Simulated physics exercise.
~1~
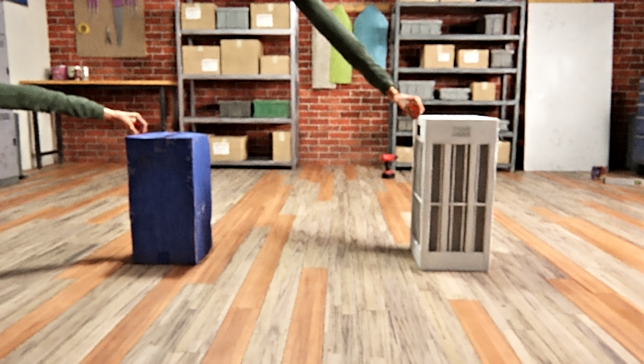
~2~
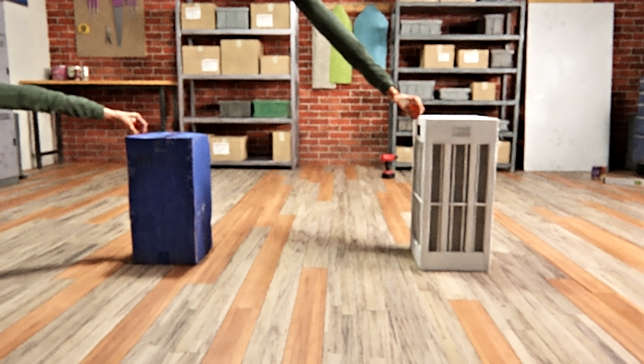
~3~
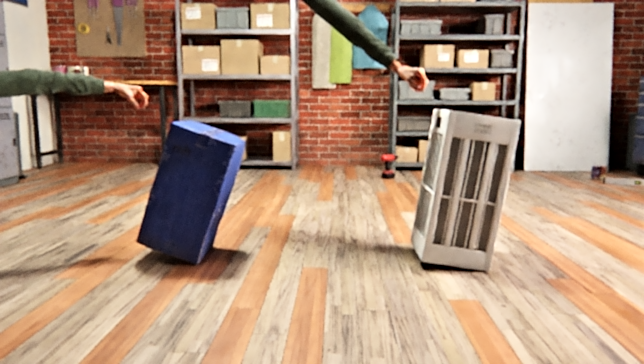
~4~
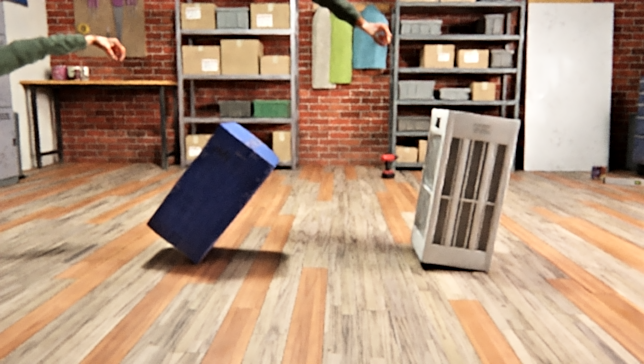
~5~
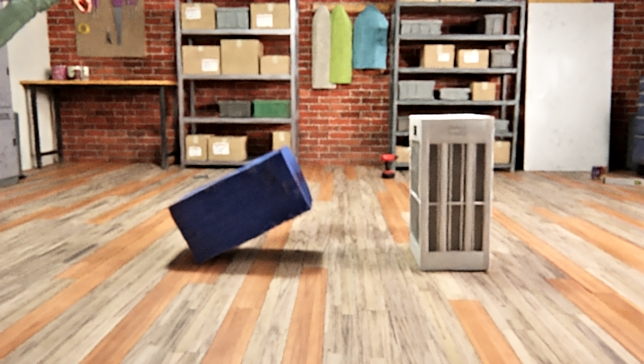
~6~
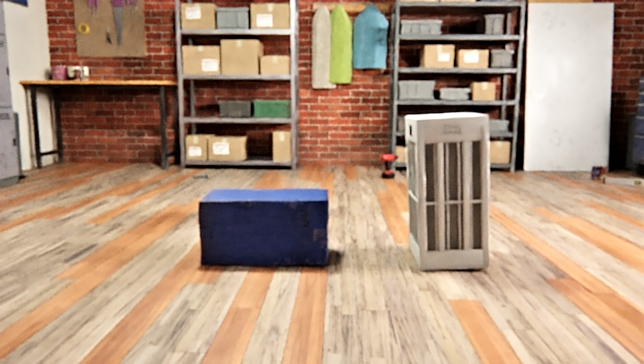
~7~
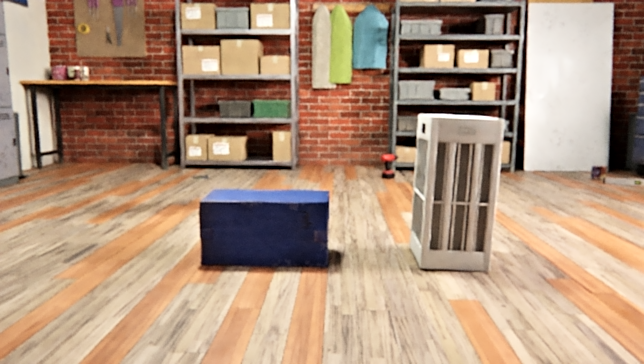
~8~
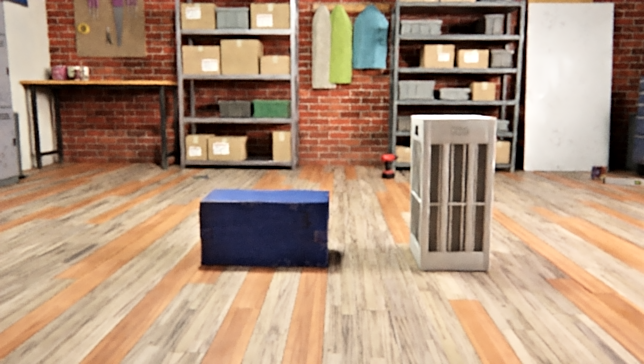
Two hands pushing a tall blue box and a white crate, the box toppling onto its side, the crate rocking back upright.
